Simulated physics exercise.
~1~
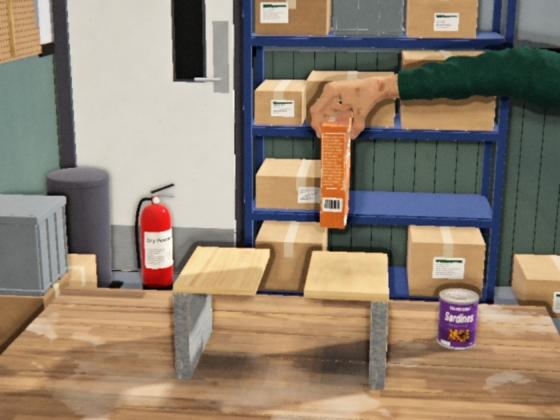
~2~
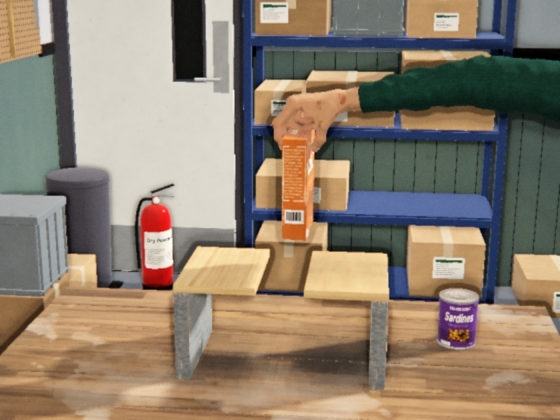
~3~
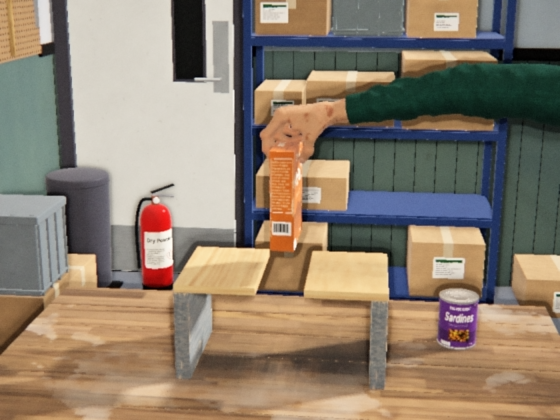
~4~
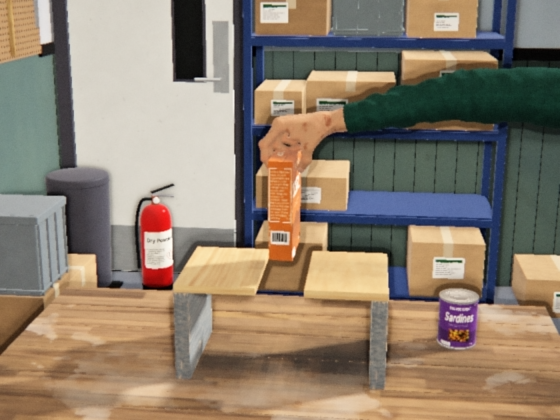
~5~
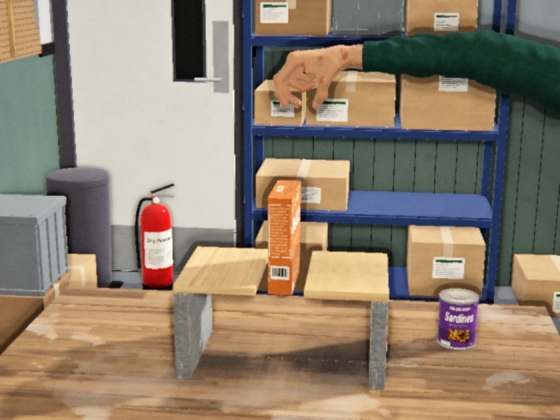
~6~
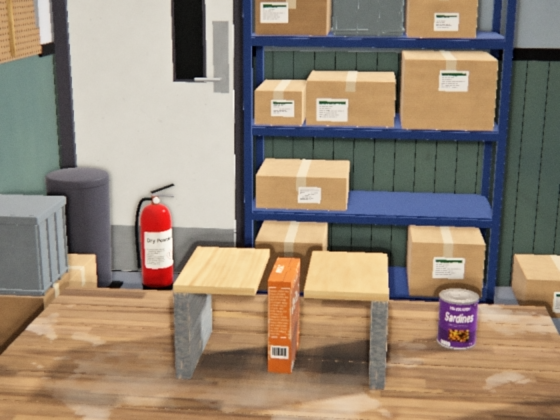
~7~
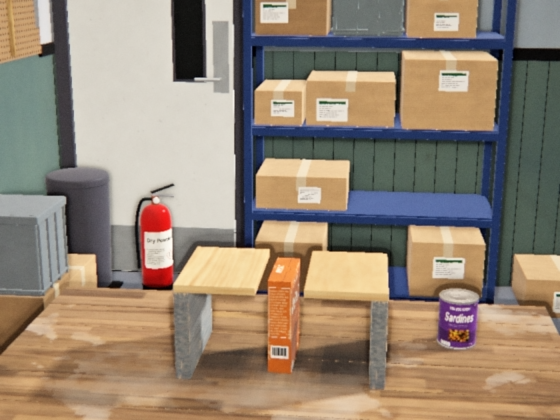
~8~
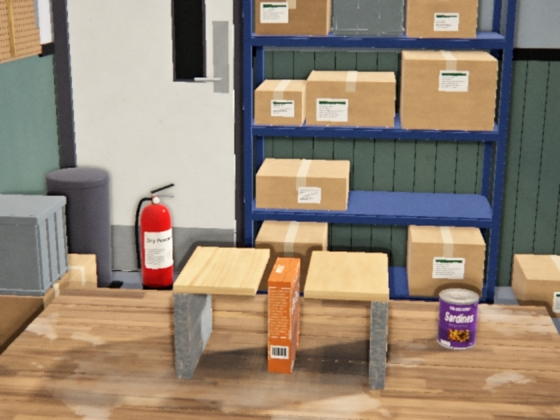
At the start, a hand in a dark green sleeve holds an upright orange packet above a wooden-topped stand with a gap in its middle, while a purple tin sits on the table to the right. The hand carries the packet left until it is over the gap, then lowers it toward the opening. It lets go and draws back up as the packet drops between the two boards. The packet passes down through the gap and comes to rest upright on the table, its top showing between the boards. The tin never moves.
